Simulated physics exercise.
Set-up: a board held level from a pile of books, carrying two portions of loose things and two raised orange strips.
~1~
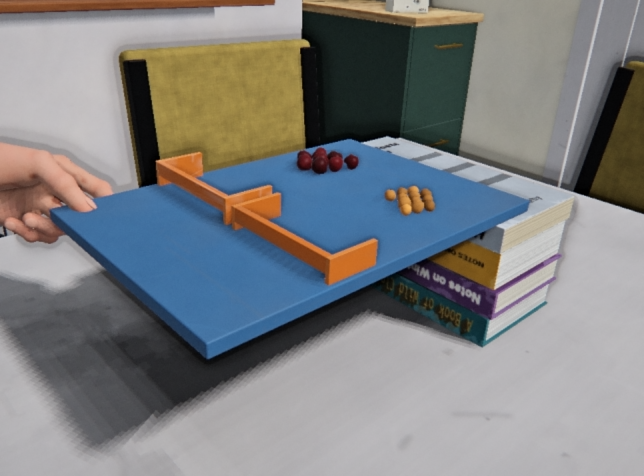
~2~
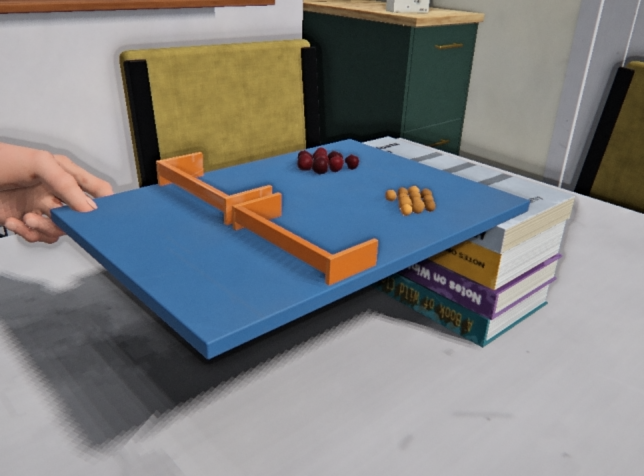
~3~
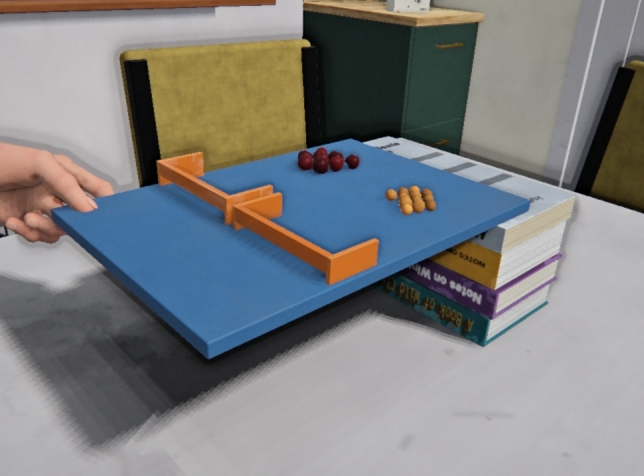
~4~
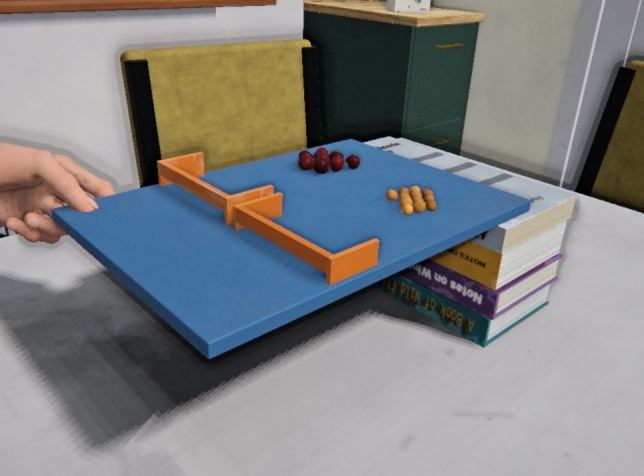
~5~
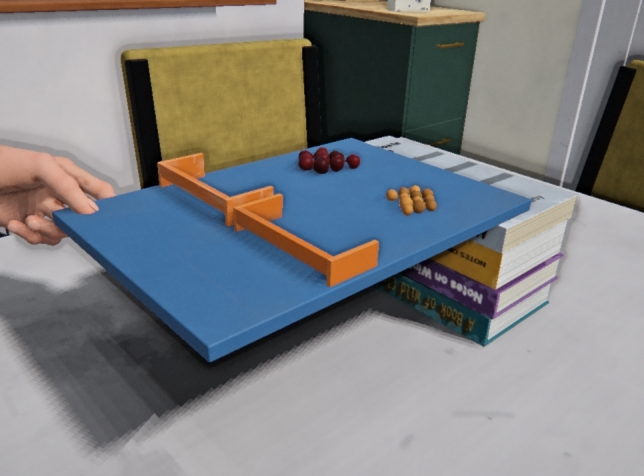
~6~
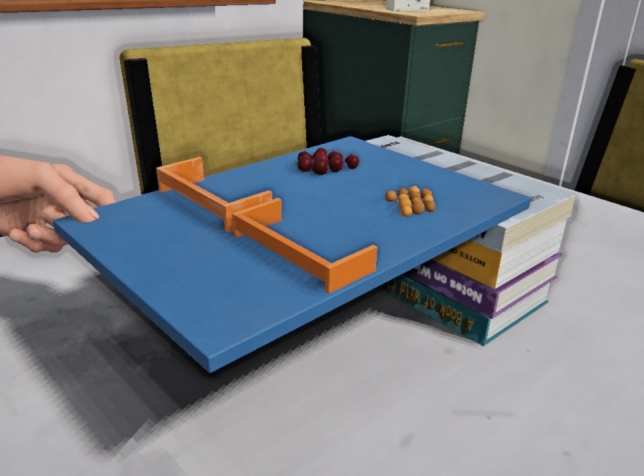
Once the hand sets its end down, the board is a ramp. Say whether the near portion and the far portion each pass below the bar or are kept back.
In order: The near portion is penned in. The far portion is penned in.
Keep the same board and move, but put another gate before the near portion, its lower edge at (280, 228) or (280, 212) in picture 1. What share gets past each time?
First try 100 %, second try 100 %.
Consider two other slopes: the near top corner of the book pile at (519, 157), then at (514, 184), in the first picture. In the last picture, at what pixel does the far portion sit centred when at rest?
The centre would settle roughly at (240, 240) for the first try and roughly at (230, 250) for the second.
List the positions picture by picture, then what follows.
In the first frame, held end of the board at (212, 338), level; book pile at (434, 185), nearly half as high as the board is long; near portion at (416, 202), a few roasted chickpeas; far portion at (320, 160), a few dried cherries; near gate at (280, 237), its slot lower than a piece; far gate at (192, 185), its slot lower than a piece.
In the second frame, held end of the board at (213, 338), level; far portion at (321, 160).
In the third frame, held end of the board at (213, 338), level; near portion at (417, 202).
In the fourth frame, held end of the board at (214, 338), level; far portion at (321, 160).
In the fifth frame, held end of the board at (214, 341), level; near portion at (417, 202).
In the sixth frame, held end of the board at (214, 351), down by 2°; book pile at (435, 184); near portion at (416, 203), not moving; far portion at (321, 161), not moving; near gate at (280, 245); far gate at (192, 192).
Then, 0.64 s after the last picture, board sloping at 15°; near portion on its way down; far portion on its way down.
Then, 1.20 s after the last picture, board sloping at 25°; near portion has reached its gate; far portion has reached its gate.
Then, 1.68 s after the last picture, board resting at 26°; near portion has reached its gate; far portion has reached its gate.
At rest, board resting at 26°; near portion gathered behind its gate; far portion gathered behind its gate.
